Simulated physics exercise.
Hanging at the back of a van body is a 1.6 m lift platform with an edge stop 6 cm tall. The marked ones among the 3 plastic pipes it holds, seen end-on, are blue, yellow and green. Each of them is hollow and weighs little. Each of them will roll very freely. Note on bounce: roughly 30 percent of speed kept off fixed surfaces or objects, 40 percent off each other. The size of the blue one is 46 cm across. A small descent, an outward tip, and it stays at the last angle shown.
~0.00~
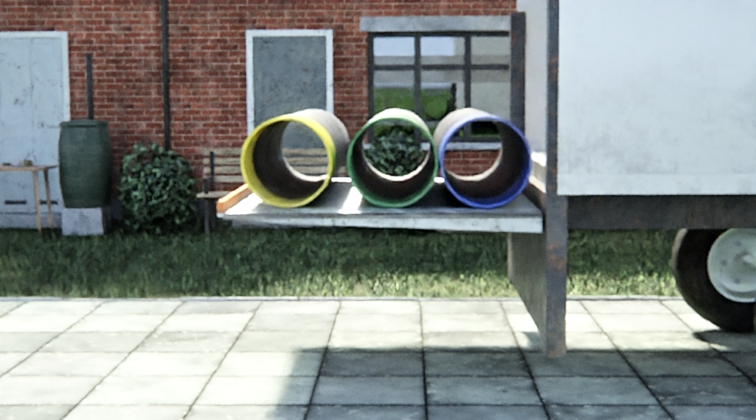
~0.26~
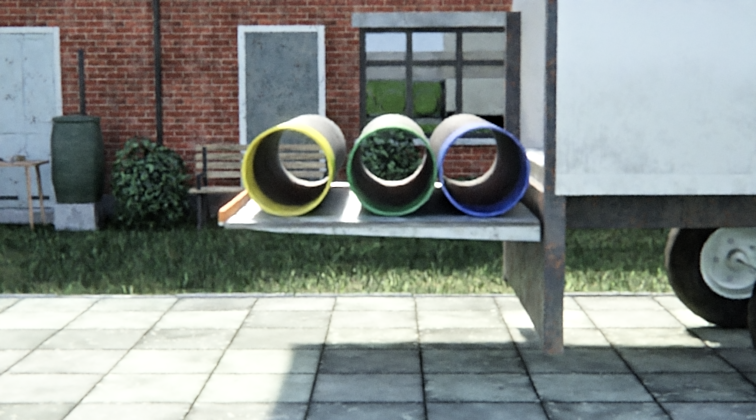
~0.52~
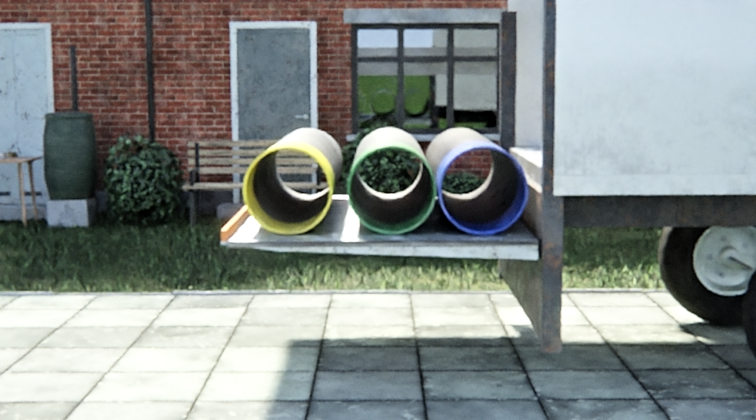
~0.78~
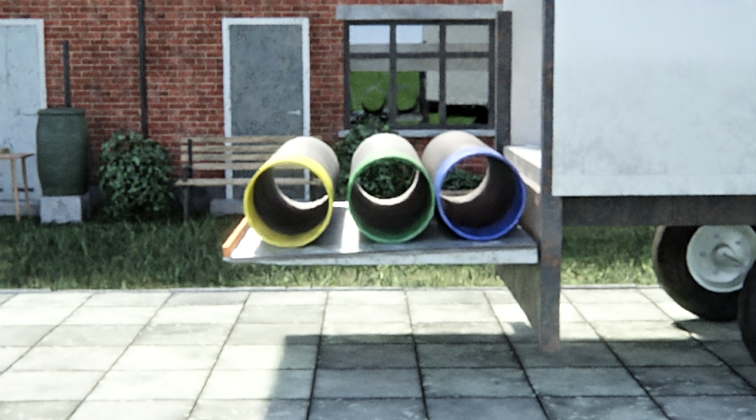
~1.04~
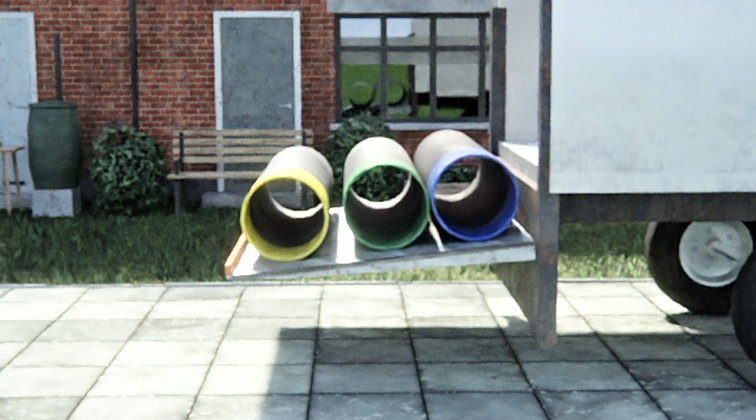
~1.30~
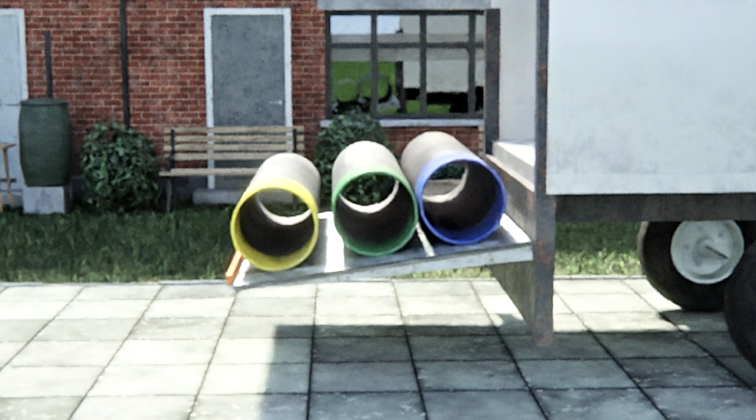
The rear of a pale van body stands at the right above paving, seen from the side, with grass, a bench and a brick building behind. On its lift platform three open pipes lie end-on, rimmed yellow at left, green in the middle and blue at right. The platform lowers slightly, then its left edge tilts downward, the pipes shifting a little left with it, while the view drifts slightly.
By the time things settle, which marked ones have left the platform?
Taking them in turn: The blue pipe never makes it over, then the yellow never makes it over, then the green never makes it over.
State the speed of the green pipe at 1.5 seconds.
Speed: Around 0.4 m/s.
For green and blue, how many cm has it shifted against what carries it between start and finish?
Net shift - green: 25; blue: 25.
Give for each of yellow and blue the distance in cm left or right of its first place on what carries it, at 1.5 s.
Yellow 10 left, blue 10 left.
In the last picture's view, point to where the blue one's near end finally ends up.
I'd say somewhere close to (424, 207).
After 1.5 s, blue is on the plate, 120 cm from the stop, rolling left; yellow is on the plate, 15 cm from the stop, rolling left; green is on the plate, 70 cm from the stop, rolling left; 0 gone from the plate.
After 1.6 s, blue is on the plate, 115 cm from the stop, rolling left; yellow is on the plate, 15 cm from the stop, rolling left; green is on the plate, 65 cm from the stop, rolling left; 0 gone from the plate.
After 1.8 s, blue is on the plate, 105 cm from the stop, rolling left; yellow is on the plate, 15 cm from the stop; green is on the plate, 60 cm from the stop; 0 gone from the plate.
At rest (2.0 s), blue is on the plate, 105 cm from the stop; yellow is on the plate, 10 cm from the stop; green is on the plate, 60 cm from the stop; 0 gone from the plate.
